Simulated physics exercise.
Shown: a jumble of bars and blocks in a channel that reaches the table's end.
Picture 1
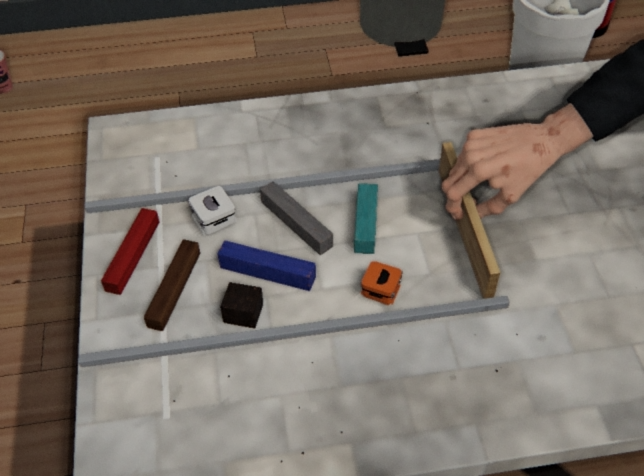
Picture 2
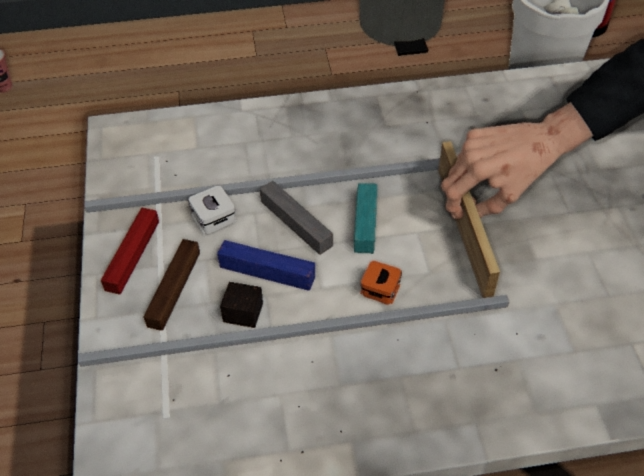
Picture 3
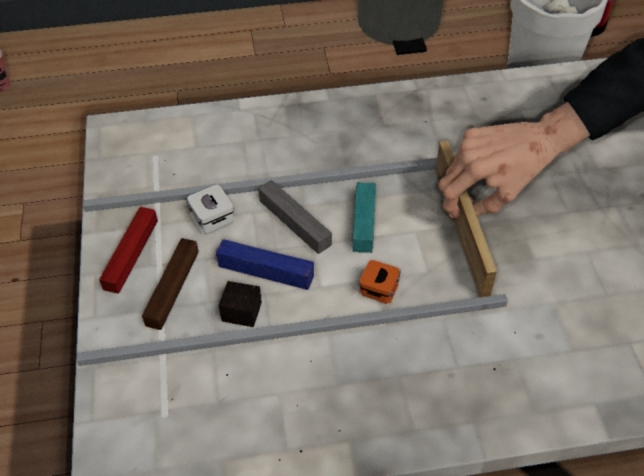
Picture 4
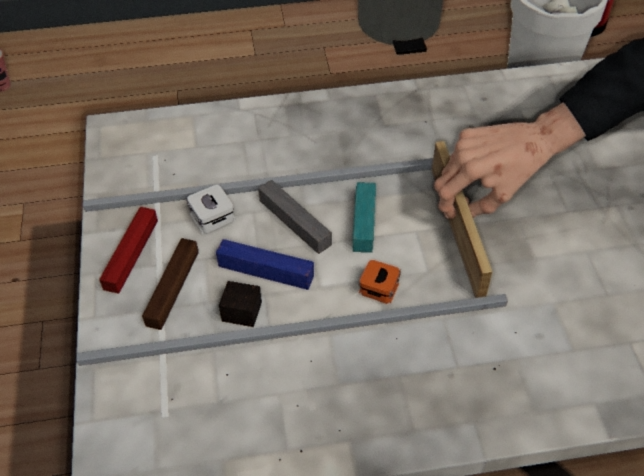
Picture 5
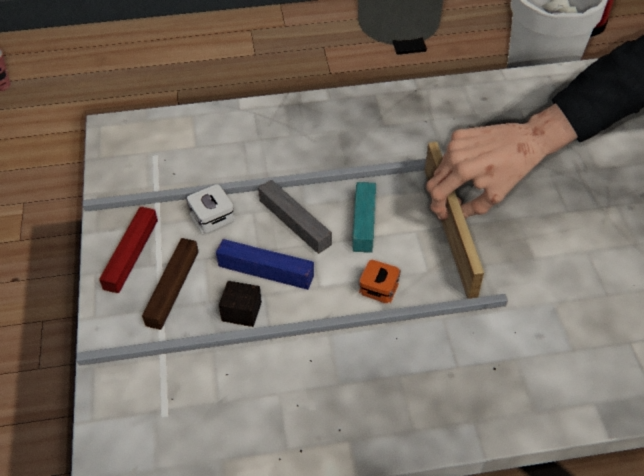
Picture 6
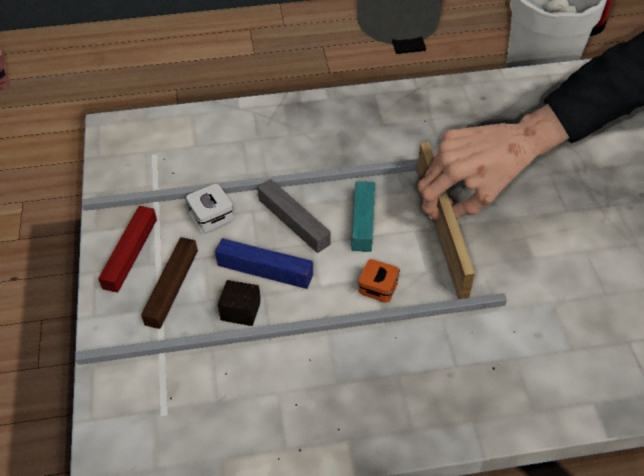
A hand slides a wooden board slightly left toward the still bars and blocks.
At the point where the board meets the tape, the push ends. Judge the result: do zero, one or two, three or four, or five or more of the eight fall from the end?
One or two of them fall from the end.
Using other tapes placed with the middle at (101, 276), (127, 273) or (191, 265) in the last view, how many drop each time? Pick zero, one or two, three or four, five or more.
In turn: Five or more; three or four; zero.
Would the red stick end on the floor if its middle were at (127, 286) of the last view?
It topples off.
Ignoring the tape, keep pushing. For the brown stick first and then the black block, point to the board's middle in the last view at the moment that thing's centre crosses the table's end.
First it's close to (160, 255), next close to (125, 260).
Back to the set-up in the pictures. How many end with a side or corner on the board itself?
It's 3 of them.
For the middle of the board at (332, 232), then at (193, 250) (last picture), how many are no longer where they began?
At the first place 3, at the second 8.
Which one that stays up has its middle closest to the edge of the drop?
The white case is it.
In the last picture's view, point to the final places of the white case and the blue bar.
Result: One at about (99, 220), the other at about (116, 283).
Early on, none off yet; red stick at rest near (129, 248); brown stick at rest near (171, 281); white case at rest near (211, 209).
A while later, none off yet; red stick travelled a little near (98, 248); brown stick travelled a little near (125, 284); white case travelled well along near (149, 215).
Finally, the number that fall off is one or two; lost, brown stick and red stick.
